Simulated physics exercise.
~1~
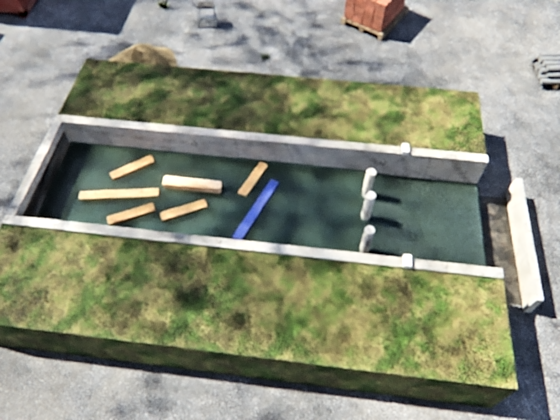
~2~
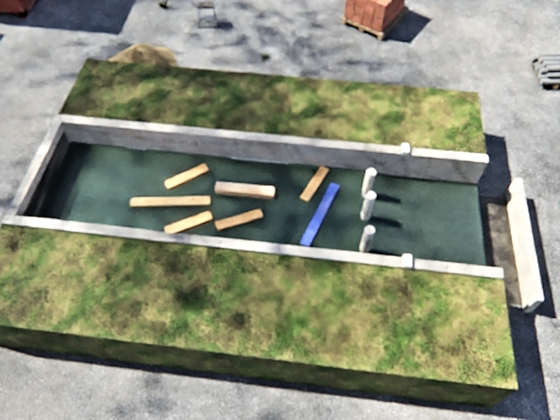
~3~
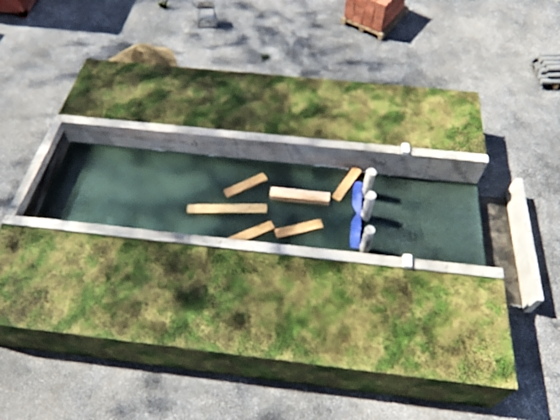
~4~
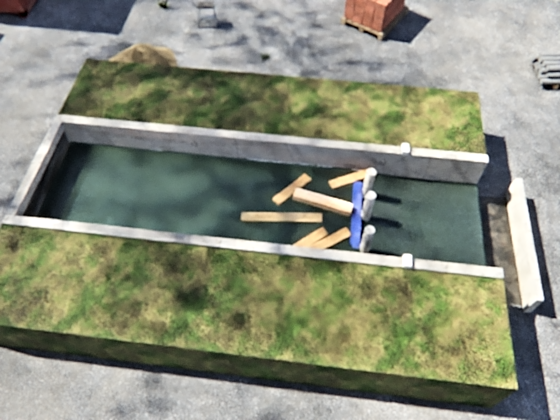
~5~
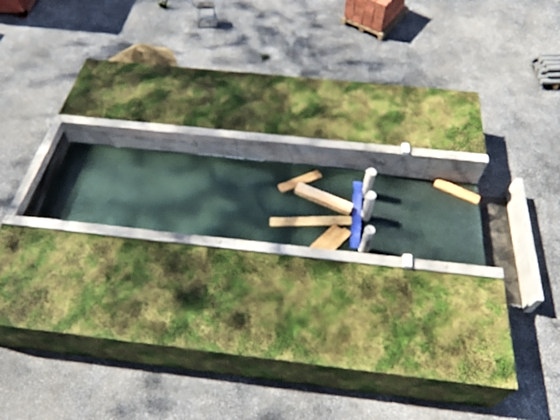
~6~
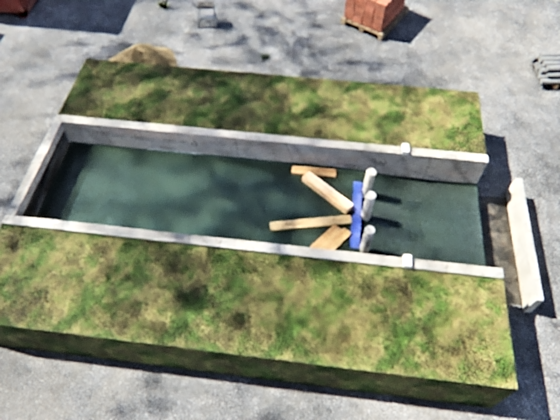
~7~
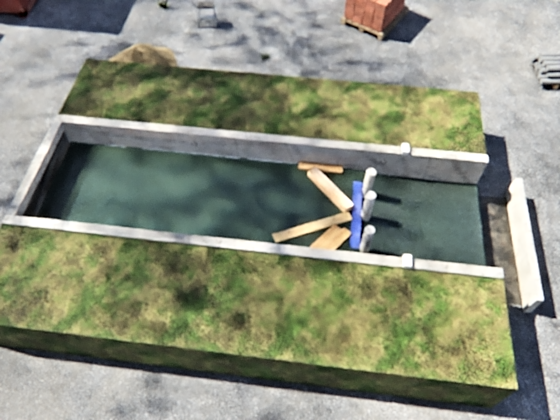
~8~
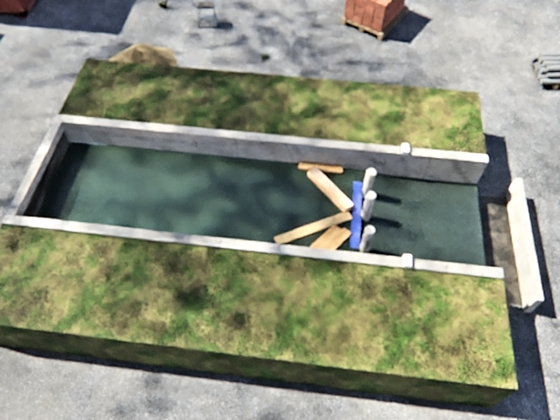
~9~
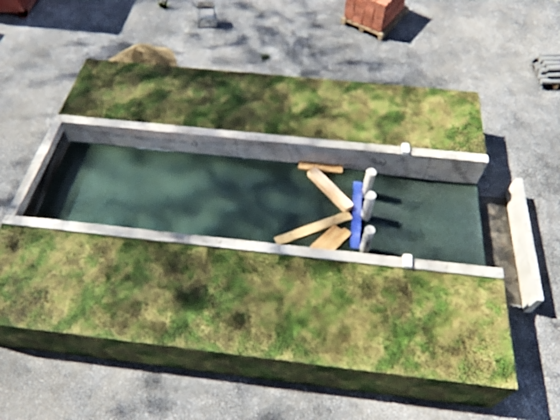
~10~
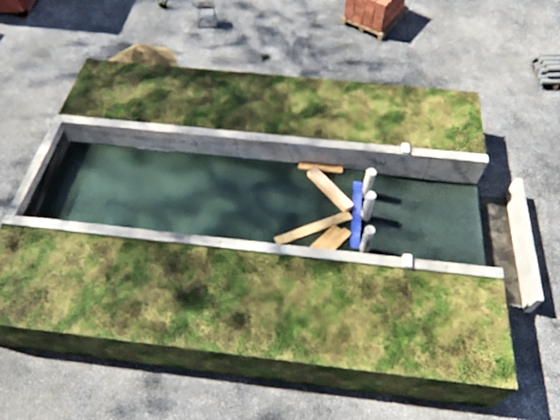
A walled channel of dark green water runs between two mossy banks on grey paving, seen from above at an angle. Six pale wooden pieces and one blue plank float toward the left and middle, with three white posts standing farther right. All drift right, and the blue plank reaches the posts first and lodges upright across them. The wooden pieces bunch up behind it, but one slips past near the far wall and disappears at the right end. The others swing and settle, leaving the blue plank still held at the posts with five pieces fanned behind it.
